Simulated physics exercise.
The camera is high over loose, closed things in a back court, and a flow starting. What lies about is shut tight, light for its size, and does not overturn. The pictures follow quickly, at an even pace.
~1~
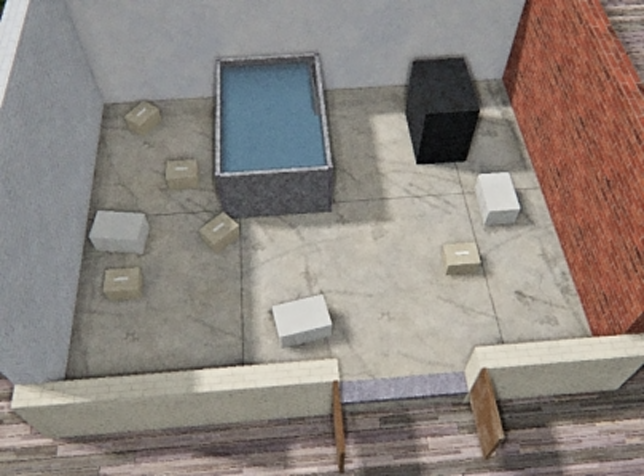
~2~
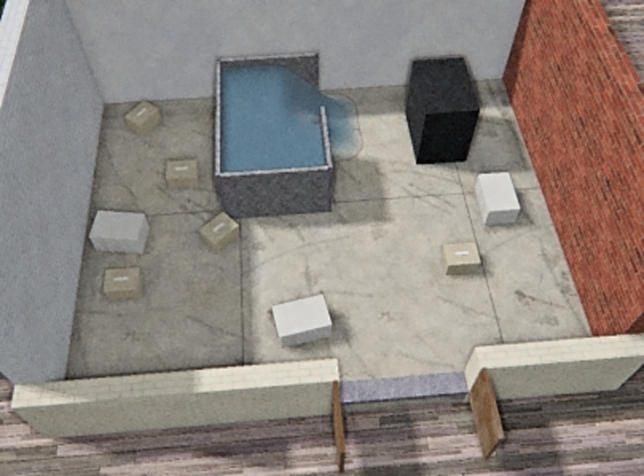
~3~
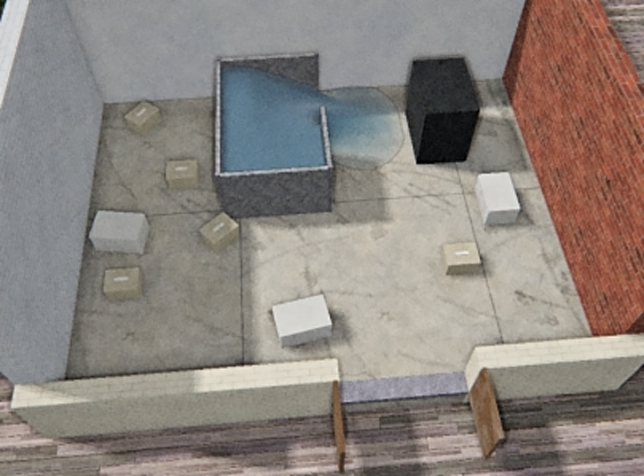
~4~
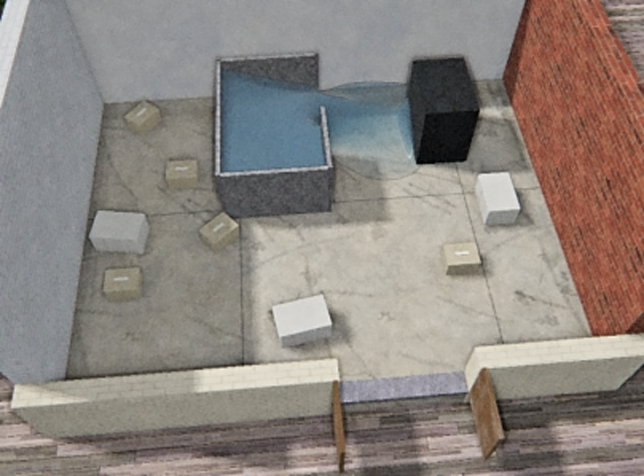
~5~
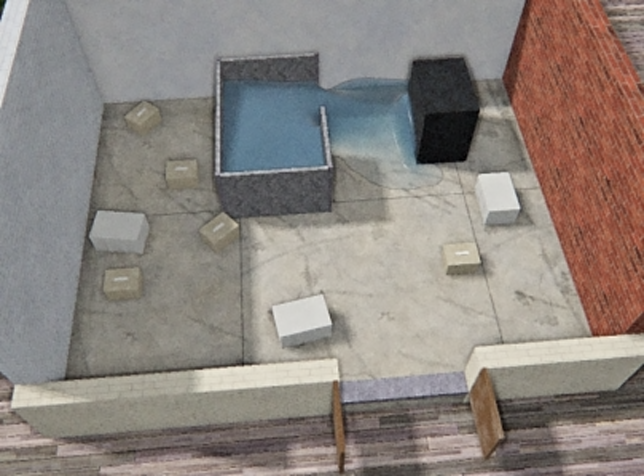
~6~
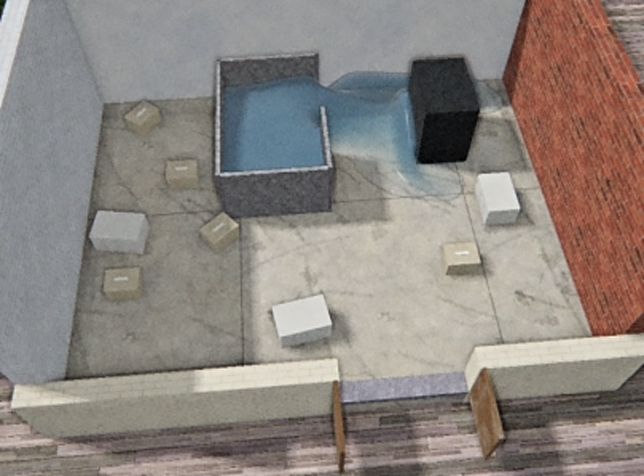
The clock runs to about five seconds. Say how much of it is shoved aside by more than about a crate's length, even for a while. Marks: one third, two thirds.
Share: Less than a third.
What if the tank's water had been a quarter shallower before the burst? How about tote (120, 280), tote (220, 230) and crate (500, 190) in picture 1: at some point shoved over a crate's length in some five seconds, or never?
As listed: No, under that, moved that far.
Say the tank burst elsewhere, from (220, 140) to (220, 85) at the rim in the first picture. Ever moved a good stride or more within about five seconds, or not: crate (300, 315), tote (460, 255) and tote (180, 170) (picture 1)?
In that order: Pushed that far, never so far, that far or more.
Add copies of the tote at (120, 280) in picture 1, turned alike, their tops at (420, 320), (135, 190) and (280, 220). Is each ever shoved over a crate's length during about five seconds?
In turn: That far or more, never so far, no.
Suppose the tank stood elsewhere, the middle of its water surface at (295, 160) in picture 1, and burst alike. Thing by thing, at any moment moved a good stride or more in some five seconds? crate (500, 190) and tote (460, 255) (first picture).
In that order: Shifted that much, swept aside.
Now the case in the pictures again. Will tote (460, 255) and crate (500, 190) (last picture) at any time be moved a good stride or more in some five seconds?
As listed: Swept aside, moved that far.
A moment on, 0 of 8 are well off their spots; 0 afloat.
Next, 0 of 8 are well off their spots; 0 afloat.
Later, 2 of 8 are well off their spots; 0 afloat.
In the end, 2 of 8 are well off their spots, and 2 have been at some point; 2 afloat.
